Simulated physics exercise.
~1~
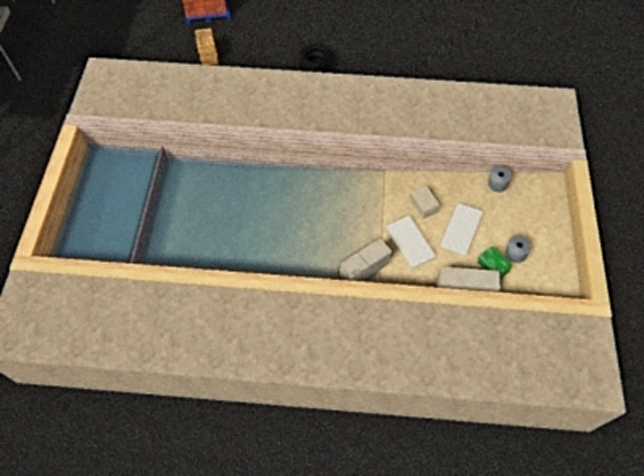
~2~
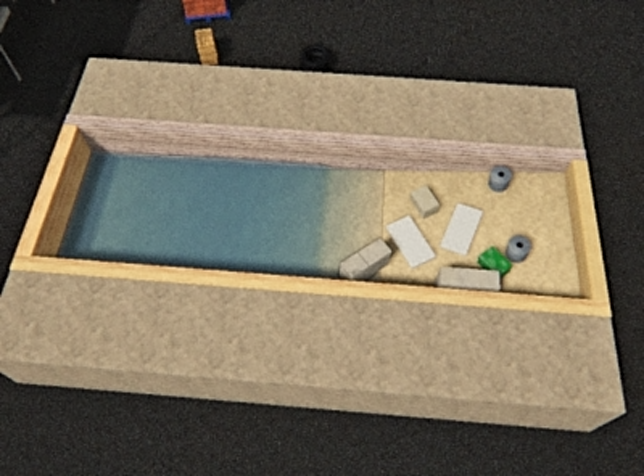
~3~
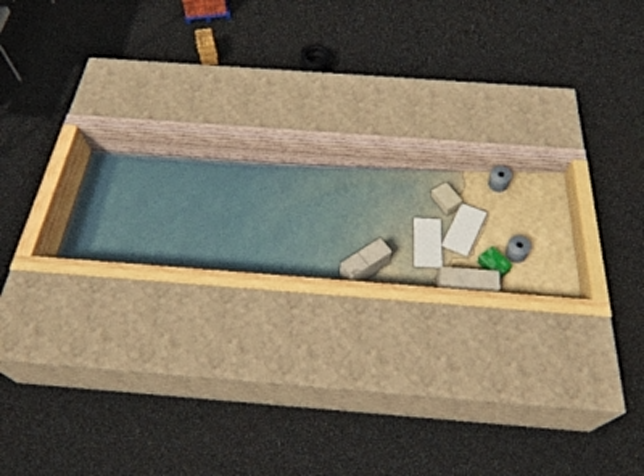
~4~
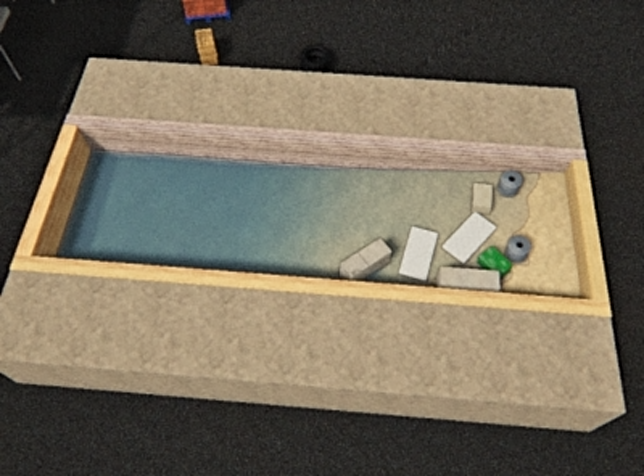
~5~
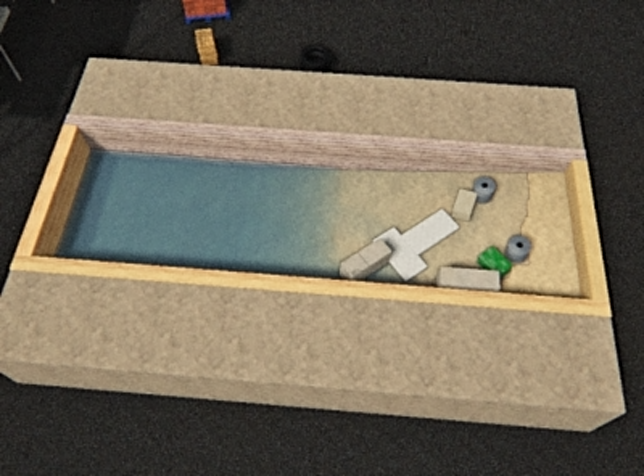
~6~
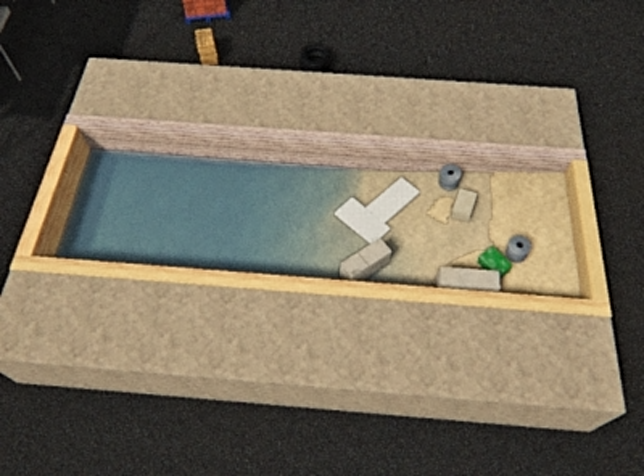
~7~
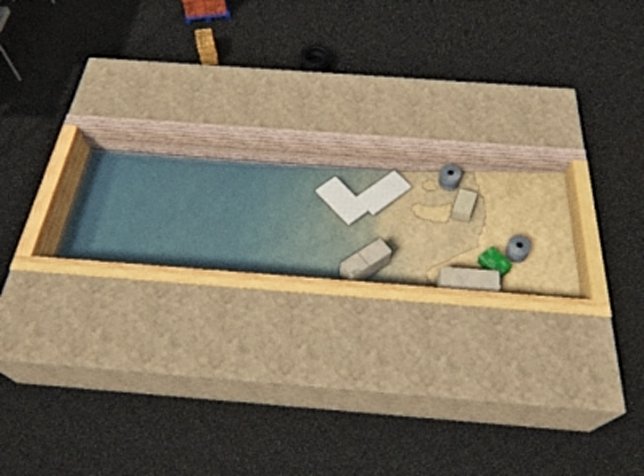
A long, shallow basin with wooden ends is seen from above, with blue water on the left and sand sloping up at the right. Two white panels, pale blocks, two grey tubs and a green object rest on the sand. The dark divider across the water disappears, and a wave runs right over the beach, shifting the panels and pushing a small block right. The upper tub moves slightly right, then is drawn back left as the water retreats. The panels slide left and upward, ending joined in a V at the water's edge, while the green object stays put.
